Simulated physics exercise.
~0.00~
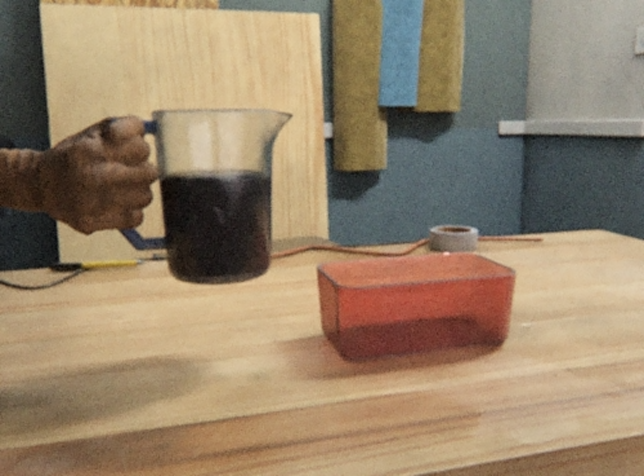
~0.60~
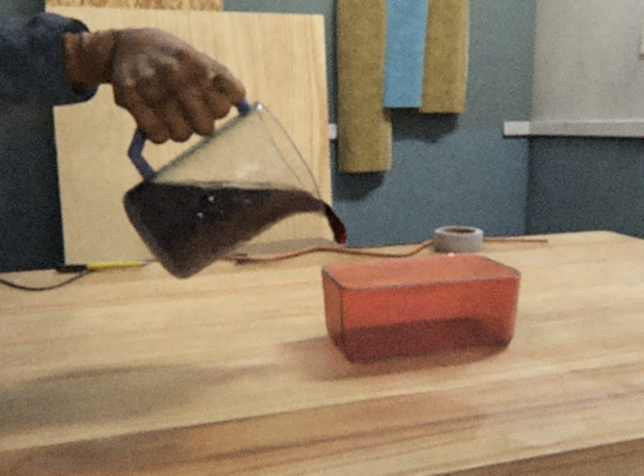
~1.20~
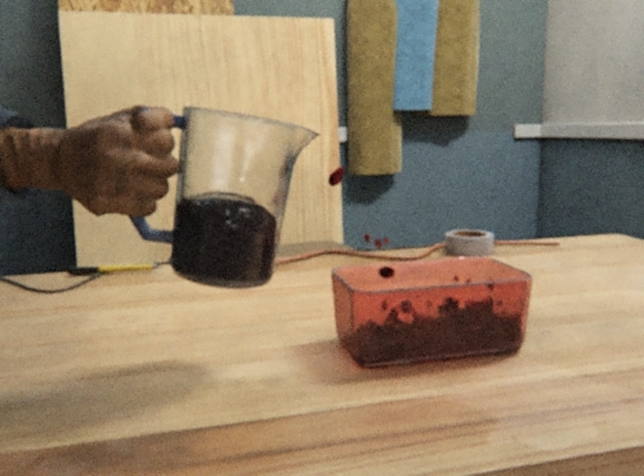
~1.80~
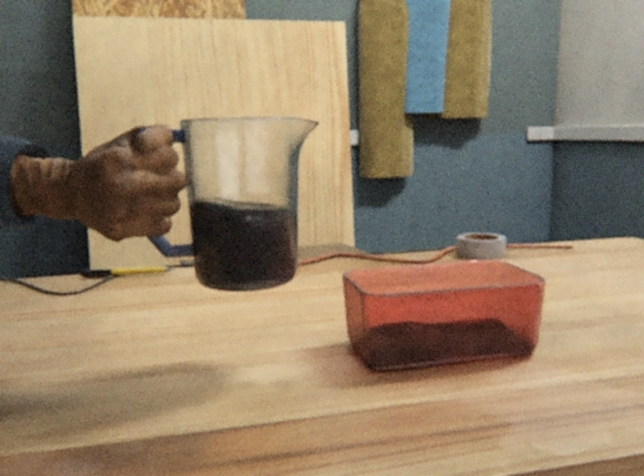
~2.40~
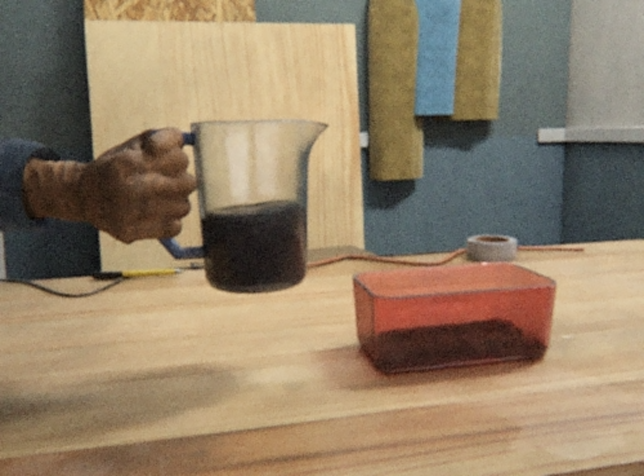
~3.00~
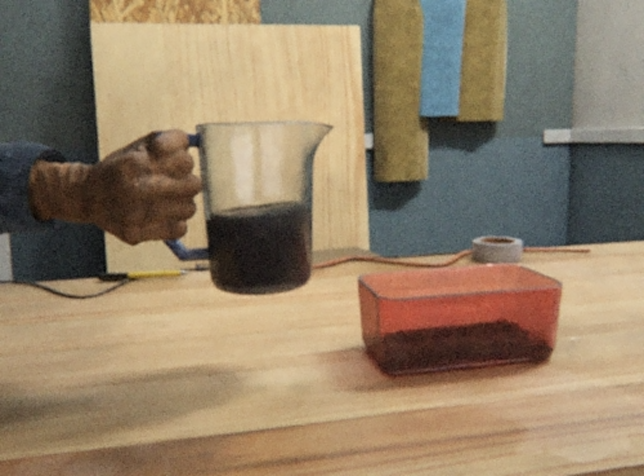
To begin with, a hand holds a clear pitcher of dark red wine, by its blue handle, beside and above an empty, see-through red food box on a wooden table. The hand tips the pitcher steeply to the right, and wine runs to the spout and pours toward the box. It then turns the pitcher back upright as last drops fall and the wine in the box splashes about. The camera drifts slightly left while the wine settles. At the end, the level pitcher is still partly full, and a shallow dark layer lies in the box.
